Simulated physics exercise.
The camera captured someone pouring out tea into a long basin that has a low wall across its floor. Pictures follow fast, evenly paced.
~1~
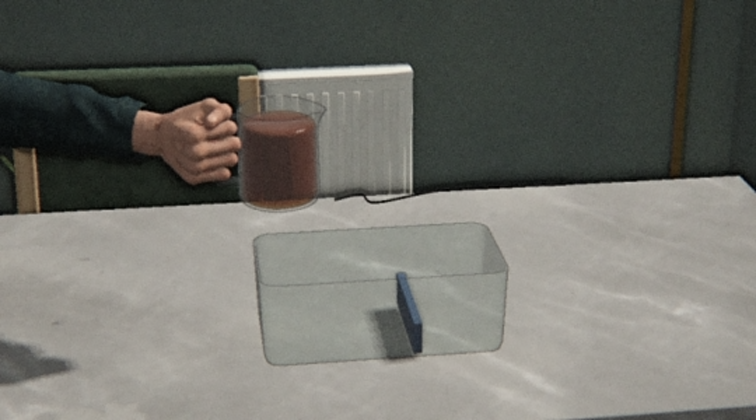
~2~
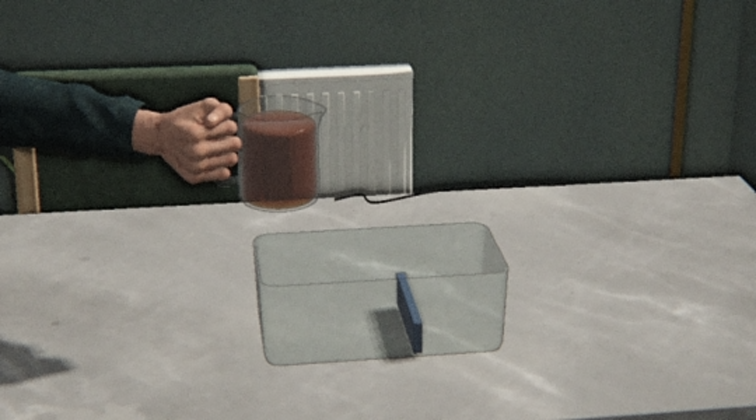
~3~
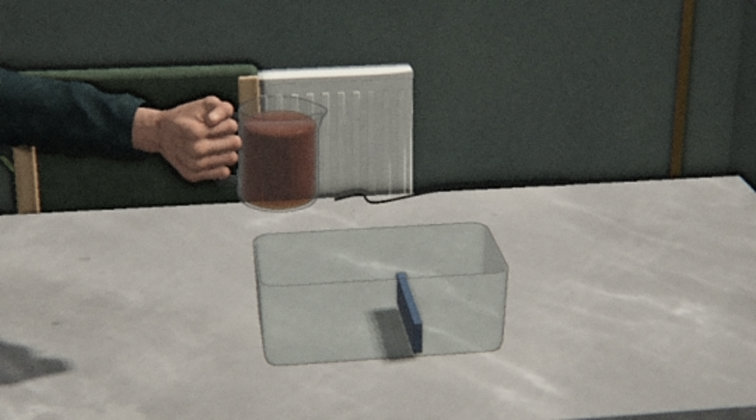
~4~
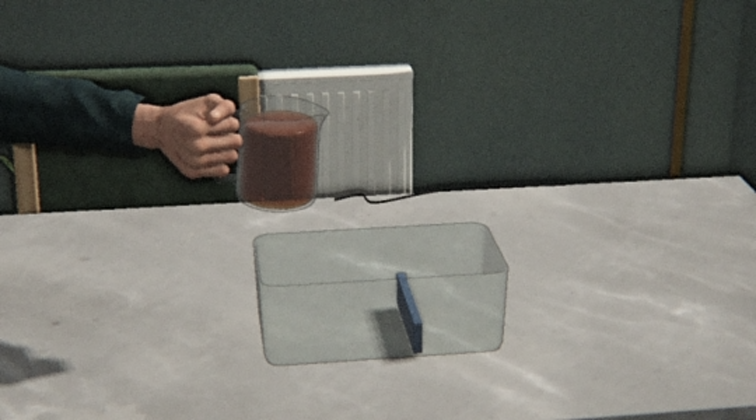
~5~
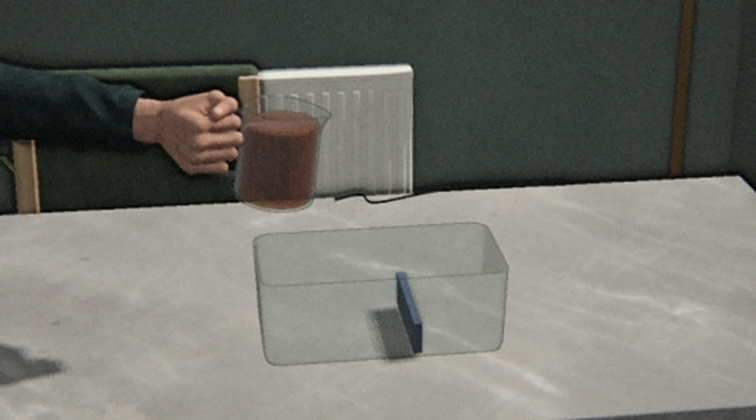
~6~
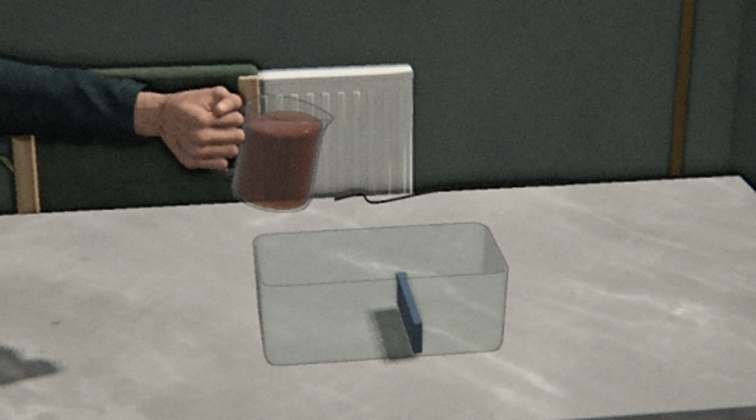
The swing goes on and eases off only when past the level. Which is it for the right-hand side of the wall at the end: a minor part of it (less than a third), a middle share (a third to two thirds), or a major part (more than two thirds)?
It holds a minor part.
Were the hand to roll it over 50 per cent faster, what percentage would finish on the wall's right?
Some 10 per cent.
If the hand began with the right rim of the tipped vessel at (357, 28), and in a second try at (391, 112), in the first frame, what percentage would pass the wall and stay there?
It comes to 85 % the first time and 85 % the second.
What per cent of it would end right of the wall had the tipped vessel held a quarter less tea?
About 5 %.
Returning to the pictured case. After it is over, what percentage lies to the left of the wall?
Share approx. 85 %.
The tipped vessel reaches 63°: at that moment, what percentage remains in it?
It keeps around 85 per cent at that angle.
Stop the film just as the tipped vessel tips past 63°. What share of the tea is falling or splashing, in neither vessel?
Airborne fraction: Approx. 15 %.
A moment on, the tilt is 63° and 83 per cent is still to pour, 3 is left of the wall and 0 right of it.
Next, the tilt is 99° and 31 per cent is still to pour, 37 is left of the wall and 12 right of it.
Then the tilt is 108° and 2 per cent is still to pour, 78 is left of the wall and 14 right of it.
Later the tilt is 108° and 0 per cent is still to pour, 84 is left of the wall and 14 right of it.
Finally, 84 per cent lies left of the wall, 14 right of it and 2 outside.
